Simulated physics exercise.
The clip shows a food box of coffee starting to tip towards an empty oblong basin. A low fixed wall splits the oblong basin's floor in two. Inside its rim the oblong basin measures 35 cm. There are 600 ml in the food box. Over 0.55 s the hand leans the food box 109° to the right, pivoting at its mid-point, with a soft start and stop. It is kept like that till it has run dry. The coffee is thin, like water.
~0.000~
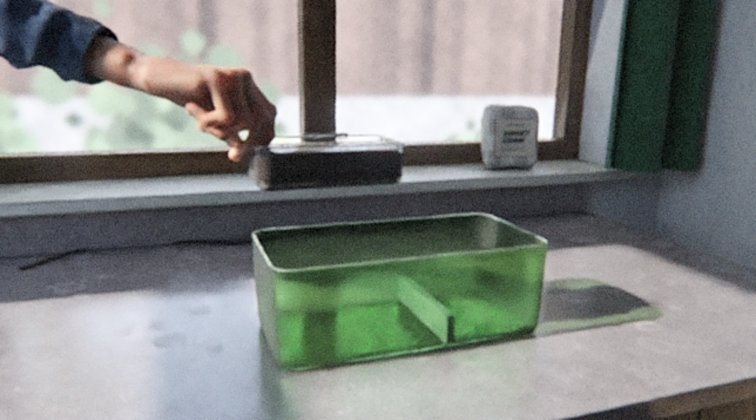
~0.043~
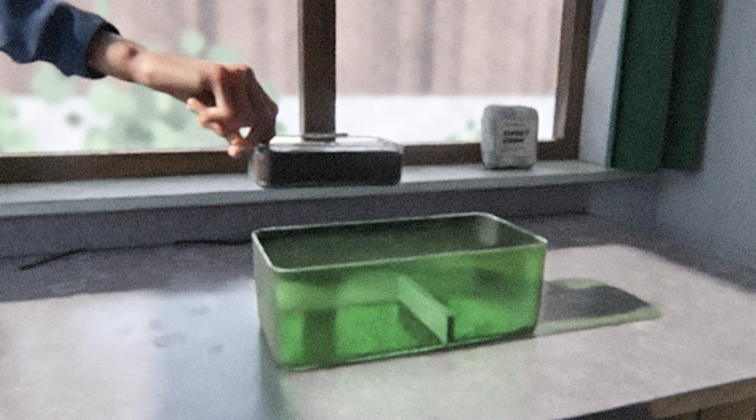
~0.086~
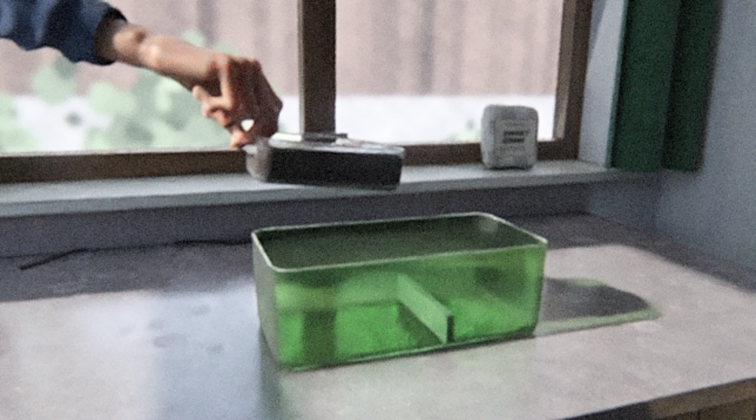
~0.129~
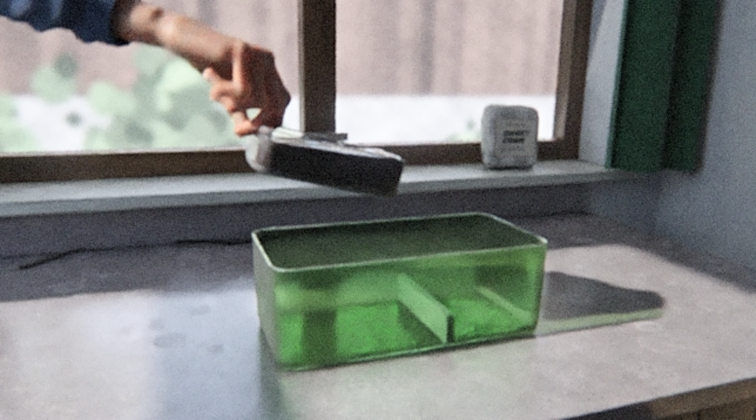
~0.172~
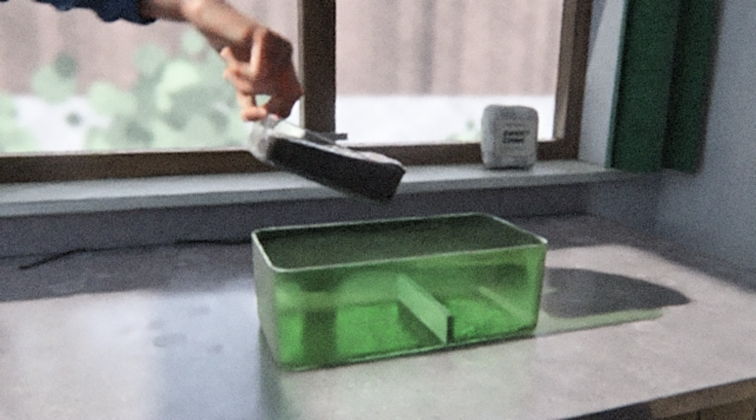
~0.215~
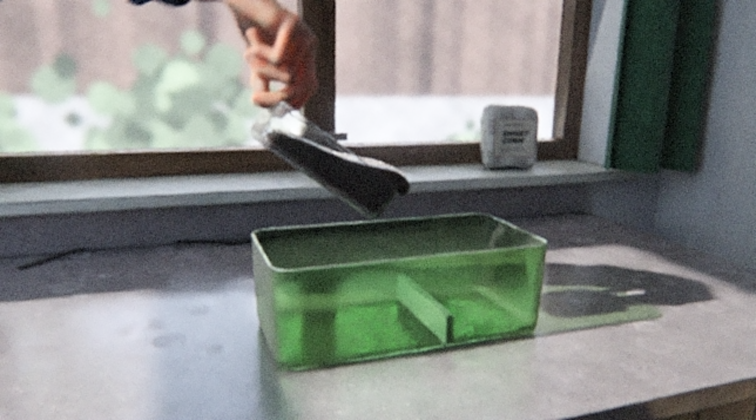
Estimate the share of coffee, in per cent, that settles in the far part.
The far part has some 30 per cent.
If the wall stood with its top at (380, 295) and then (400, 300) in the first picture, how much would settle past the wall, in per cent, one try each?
In turn about 80 and 70 per cent.
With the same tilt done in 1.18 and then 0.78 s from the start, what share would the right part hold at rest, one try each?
First 65, then 55 per cent.
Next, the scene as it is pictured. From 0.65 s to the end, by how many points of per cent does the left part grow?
Some 2 per cent.
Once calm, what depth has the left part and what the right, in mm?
Some 12 mm on the left and 8 mm on the right.
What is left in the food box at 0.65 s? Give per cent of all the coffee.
Near 1 in a hundred.
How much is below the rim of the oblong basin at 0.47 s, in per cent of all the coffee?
About 88 per cent.
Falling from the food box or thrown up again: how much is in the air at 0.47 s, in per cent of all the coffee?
Some 4 per cent.
Then, 0.47 s in, the tilt is 103° and 7 per cent is still to pour, 62 is left of the wall and 27 right of it.
Then, 0.65 s in, the tilt is 109° and 1 per cent is still to pour, 64 is left of the wall and 30 right of it.
Then, 0.84 s in, the tilt is 109° and 0 per cent is still to pour, 65 is left of the wall and 30 right of it.
Then, 1.05 s in, the tilt is 109° and 0 per cent is still to pour, 65 is left of the wall and 30 right of it.
Finally, 65 per cent lies left of the wall, 30 right of it and 5 outside.
